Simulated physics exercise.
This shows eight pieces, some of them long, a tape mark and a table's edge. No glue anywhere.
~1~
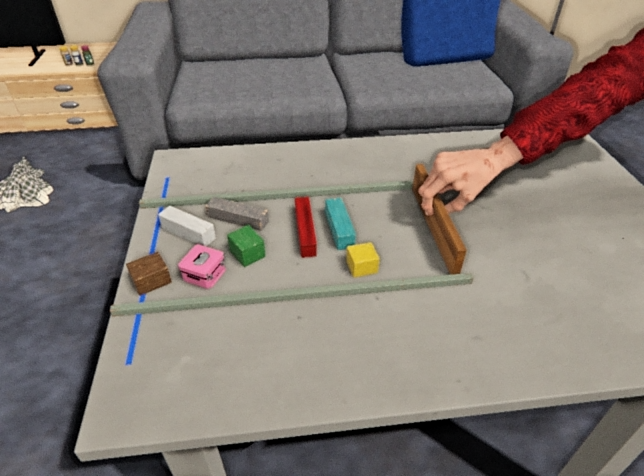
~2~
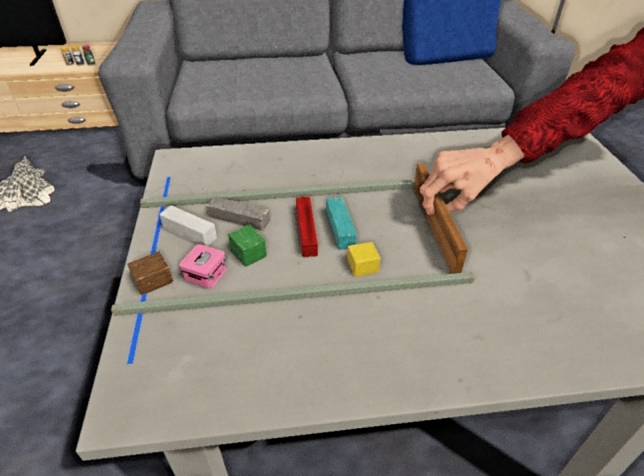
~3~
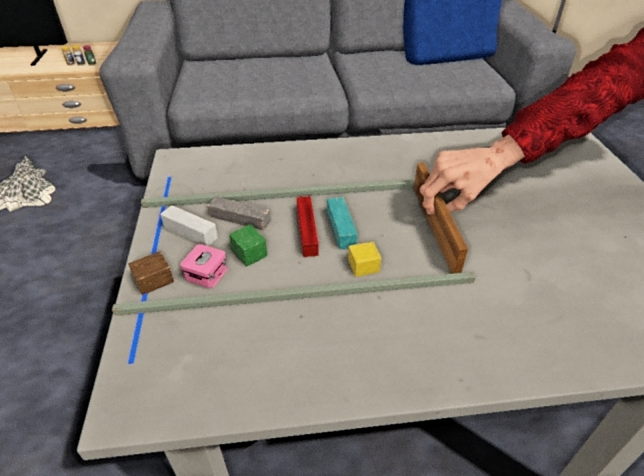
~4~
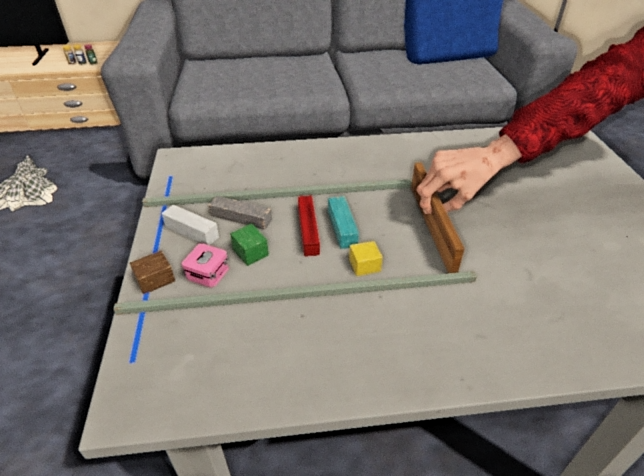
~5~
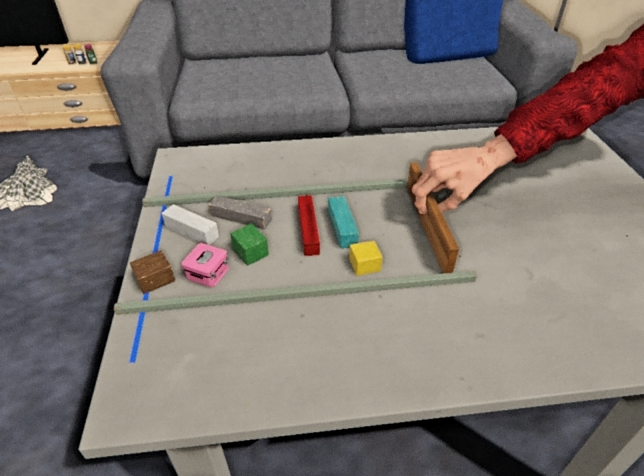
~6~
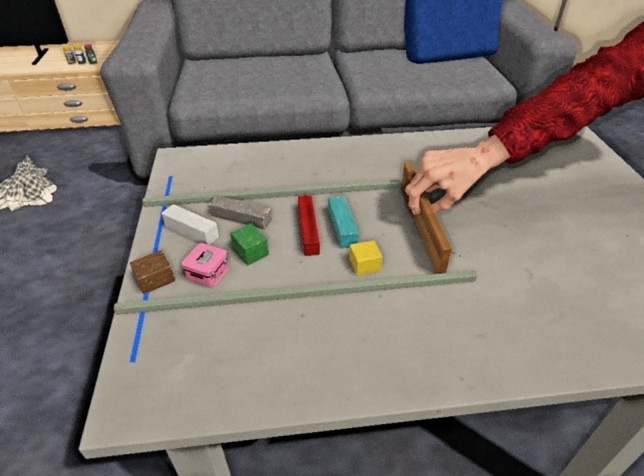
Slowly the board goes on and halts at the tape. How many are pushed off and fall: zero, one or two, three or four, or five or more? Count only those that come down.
In the end the number that fall off is five or more.
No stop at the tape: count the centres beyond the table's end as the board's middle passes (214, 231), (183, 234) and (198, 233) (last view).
Past the end: 0, 2 and 1.
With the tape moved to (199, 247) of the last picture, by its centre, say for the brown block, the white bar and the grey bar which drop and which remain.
The brown block is lost; the white bar survives; the grey bar stays on.
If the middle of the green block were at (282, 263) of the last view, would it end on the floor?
From there it tumbles off.
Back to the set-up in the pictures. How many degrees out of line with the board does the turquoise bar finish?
Near 0 degrees.
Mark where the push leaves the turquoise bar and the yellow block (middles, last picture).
About (146, 237), and the other about (133, 277).
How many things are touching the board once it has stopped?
It touches 2.
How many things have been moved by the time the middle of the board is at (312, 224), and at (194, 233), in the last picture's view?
By then 3, and 8.
Soon after, none off yet; brown block at rest near (153, 272); white bar at rest near (190, 225); pink case at rest near (206, 266).
After that, none off yet; brown block displaced about its own width near (119, 274); white bar displaced about its own width near (143, 225); pink case displaced about its own width near (154, 277).
In the end, the number that fall off is five or more; gone, red stick, green block, grey bar, pink case, white bar and brown block.
